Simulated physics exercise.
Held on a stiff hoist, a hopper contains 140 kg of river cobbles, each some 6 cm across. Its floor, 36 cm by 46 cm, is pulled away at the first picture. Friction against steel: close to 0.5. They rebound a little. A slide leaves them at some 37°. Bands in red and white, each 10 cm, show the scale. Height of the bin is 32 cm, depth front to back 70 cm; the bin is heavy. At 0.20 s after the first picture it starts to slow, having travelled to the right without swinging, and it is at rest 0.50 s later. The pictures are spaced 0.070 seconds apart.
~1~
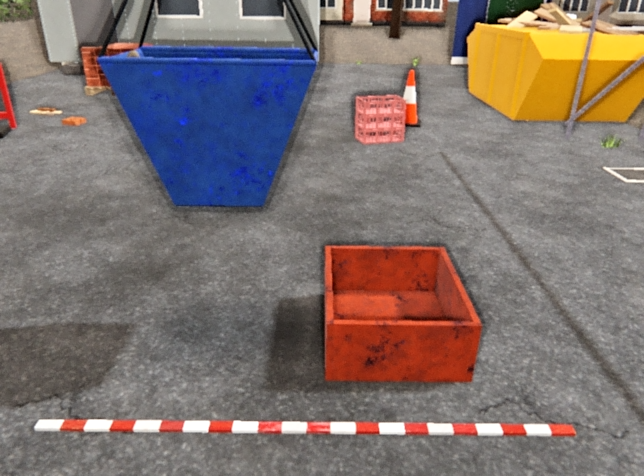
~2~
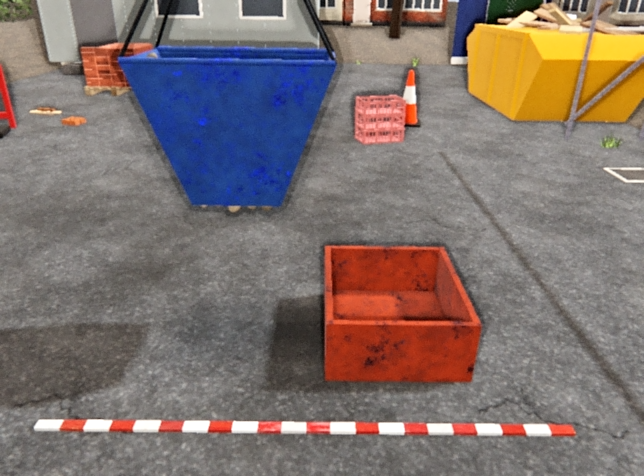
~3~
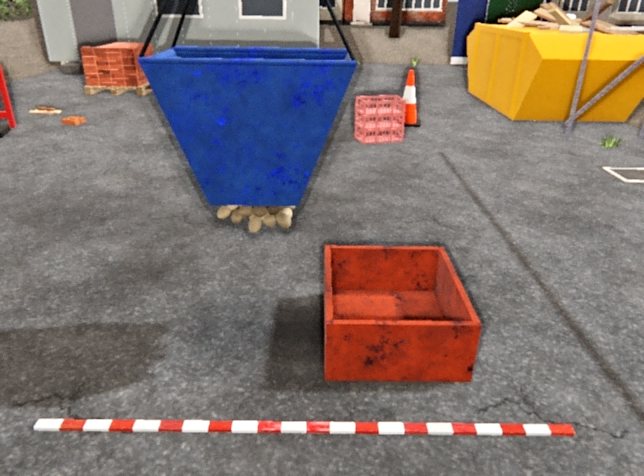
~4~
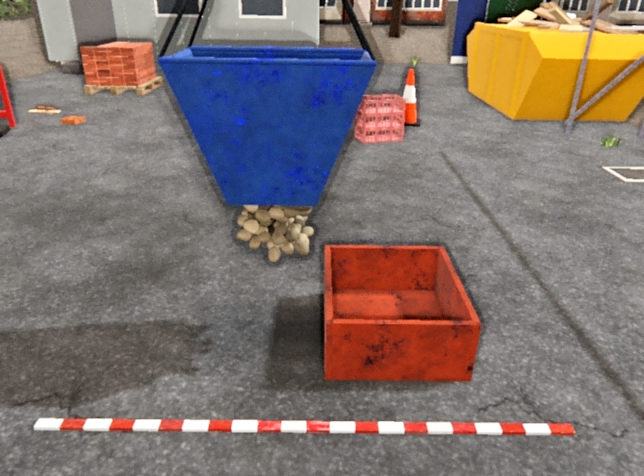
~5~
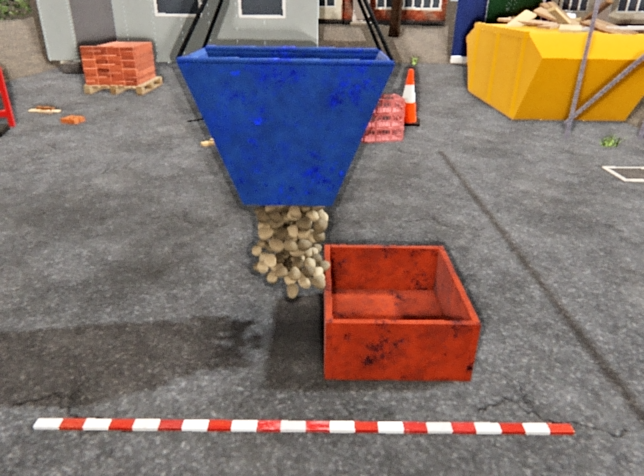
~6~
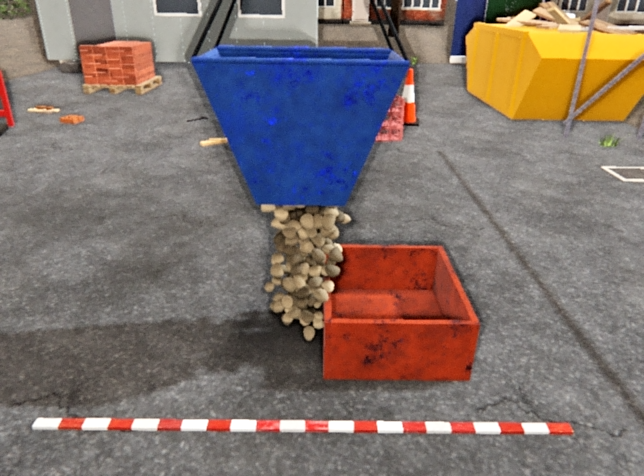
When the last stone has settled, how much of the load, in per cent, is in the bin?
Roughly 56 in every hundred.
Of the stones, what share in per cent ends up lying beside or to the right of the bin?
Around 0 per cent of it.
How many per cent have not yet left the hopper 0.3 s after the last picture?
Close to 0 per cent of the load.
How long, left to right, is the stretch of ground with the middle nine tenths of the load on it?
Some 110 cm left to right.
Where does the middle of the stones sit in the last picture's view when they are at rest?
Around (343, 319).
Then, 0.3 s after the last picture, 2 % in the hopper, 45 % falling or lying left of the bin, 53 % falling or lying in the bin; the stones farthest right are at (436, 315).
Then, 0.8 s after the last picture, 0 % in the hopper, 43 % falling or lying left of the bin, 56 % falling or lying in the bin, 1 % falling or lying beside or right of the bin; the stones farthest right are at (441, 295).
Then, 1.4 s after the last picture, 0 % in the hopper, 43 % falling or lying left of the bin, 56 % falling or lying in the bin, 1 % falling or lying beside or right of the bin; the stones farthest right are at (448, 291).
Then, 2.2 s after the last picture, 0 % in the hopper, 43 % falling or lying left of the bin, 56 % falling or lying in the bin, 1 % falling or lying beside or right of the bin; the stones farthest right are at (449, 291).
Then, 4.2 s after the last picture, 0 % in the hopper, 43 % left of the bin, 56 % in the bin, 1 % beside or right of the bin; the stones farthest right are at (449, 291).
